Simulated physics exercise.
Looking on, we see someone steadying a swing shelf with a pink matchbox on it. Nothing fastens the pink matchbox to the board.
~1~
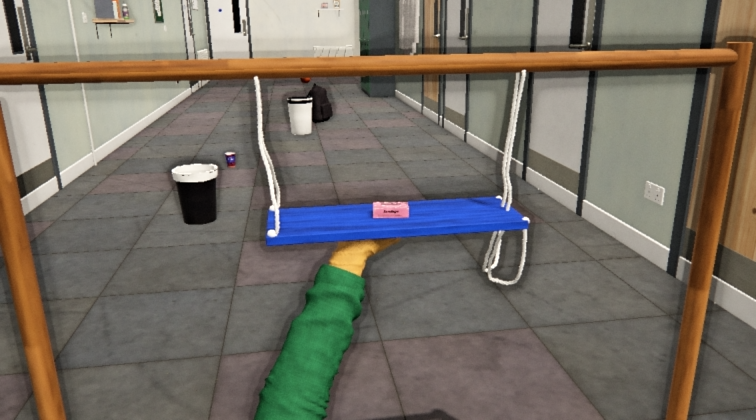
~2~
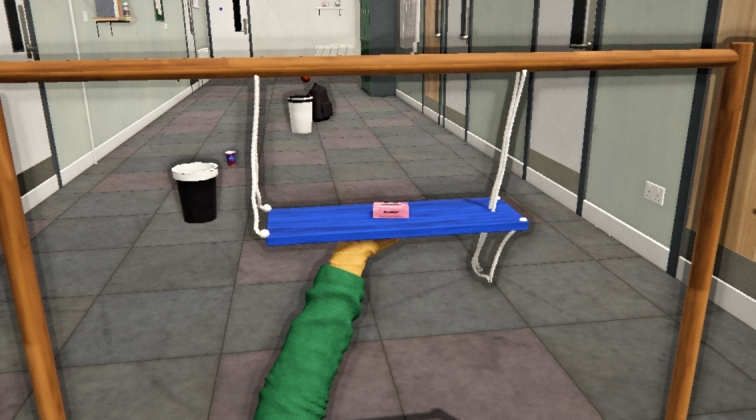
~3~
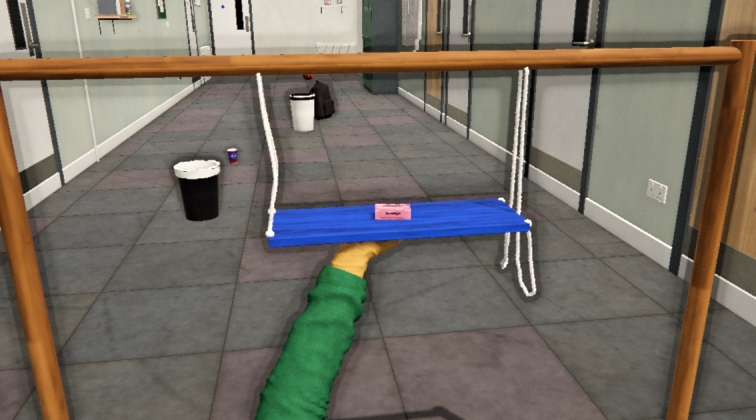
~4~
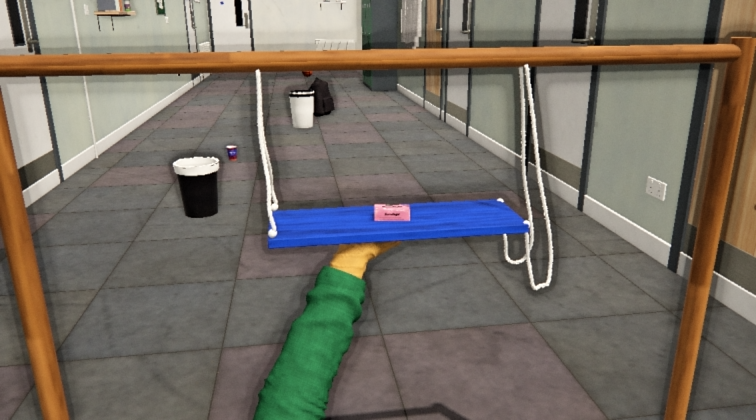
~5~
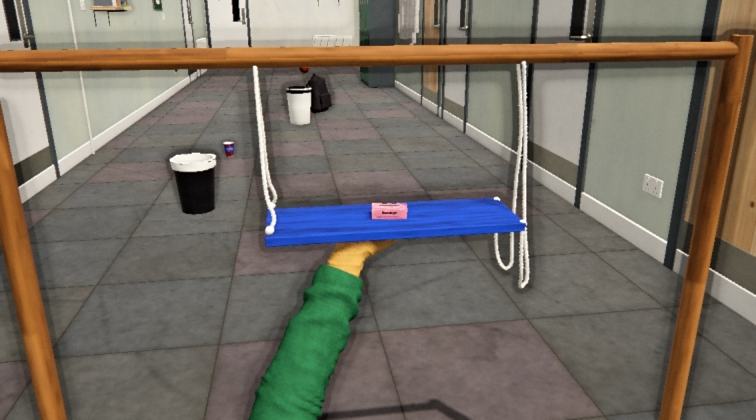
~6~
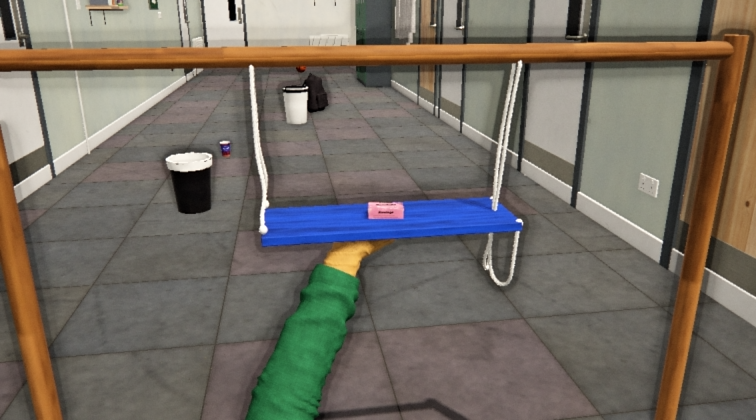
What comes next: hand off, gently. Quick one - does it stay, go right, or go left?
It goes right.
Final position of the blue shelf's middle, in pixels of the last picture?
Look near (362, 287) in the last picture.
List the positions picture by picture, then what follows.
In the first frame, pink matchbox (391, 210); blue shelf (402, 233).
In the second frame, pink matchbox (391, 211).
In the third frame, pink matchbox (393, 212).
In the fourth frame, pink matchbox (392, 212); blue shelf (403, 236).
In the fifth frame, pink matchbox (389, 211).
In the sixth frame, pink matchbox (386, 211); blue shelf (396, 235); left strings almost straight; right strings slack, hanging in a loop.
Then, 0.78 s past the final frame, board tipped 21° down to the right; matchbox falling.
Then, 1.42 s past the final frame, board tipped 34° down to the right; matchbox on the floor.
When it is over, board tipped 38° down to the right; matchbox on the floor. The pink matchbox goes off on the right.
